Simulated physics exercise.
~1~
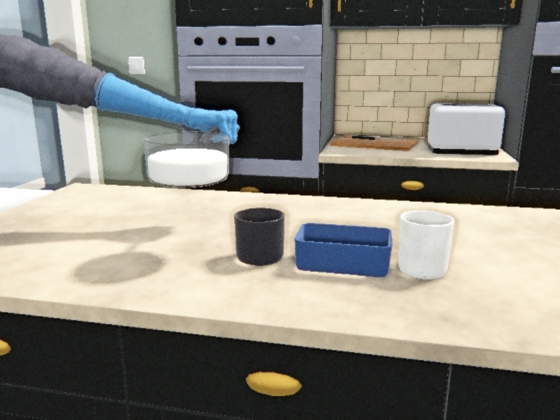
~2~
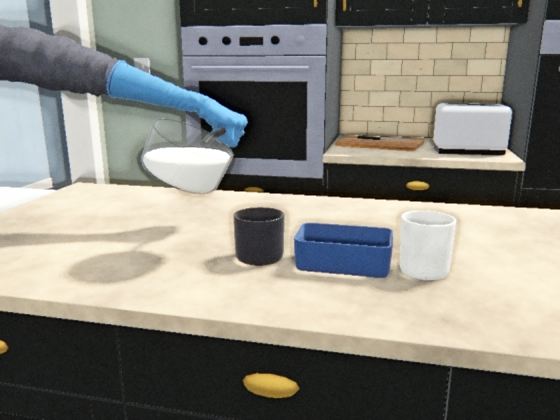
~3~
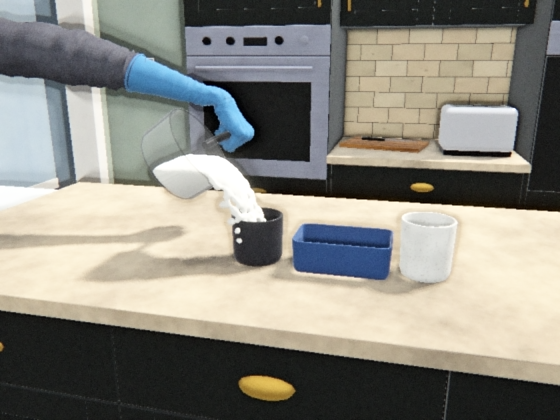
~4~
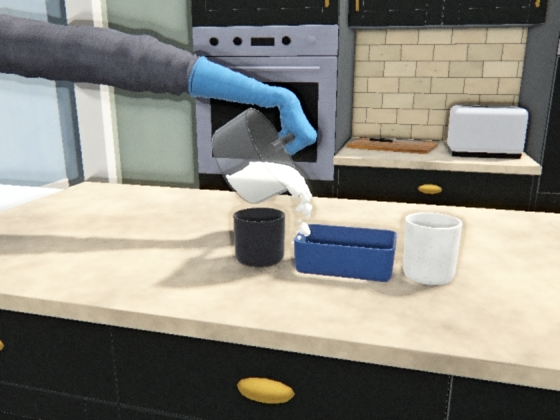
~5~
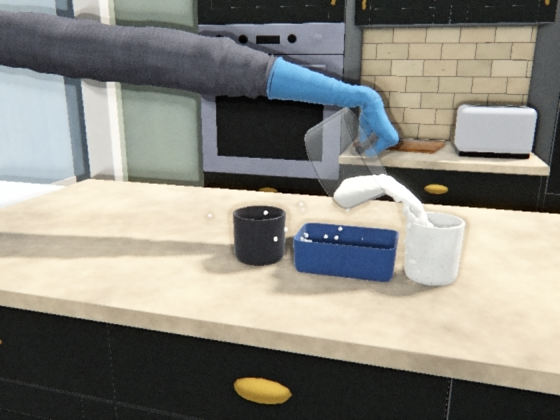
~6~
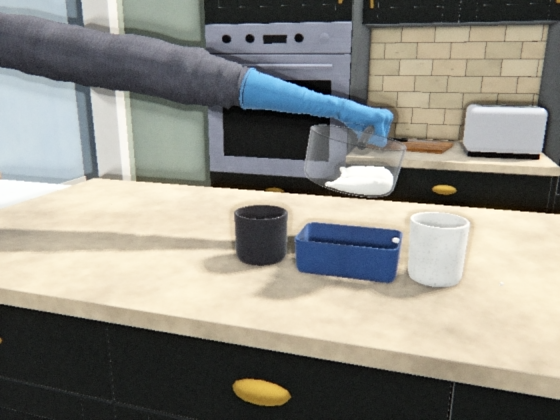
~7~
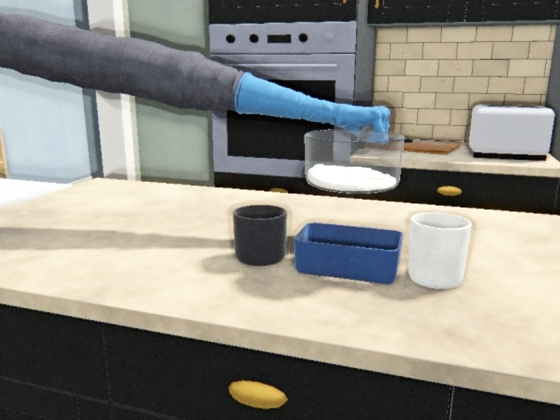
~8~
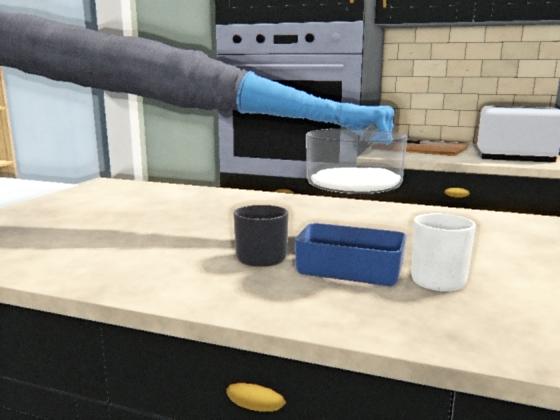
Blue-gloved hand tilting a clear pot of milk, pouring across a black mug, blue tub and white mug, then levelling it.
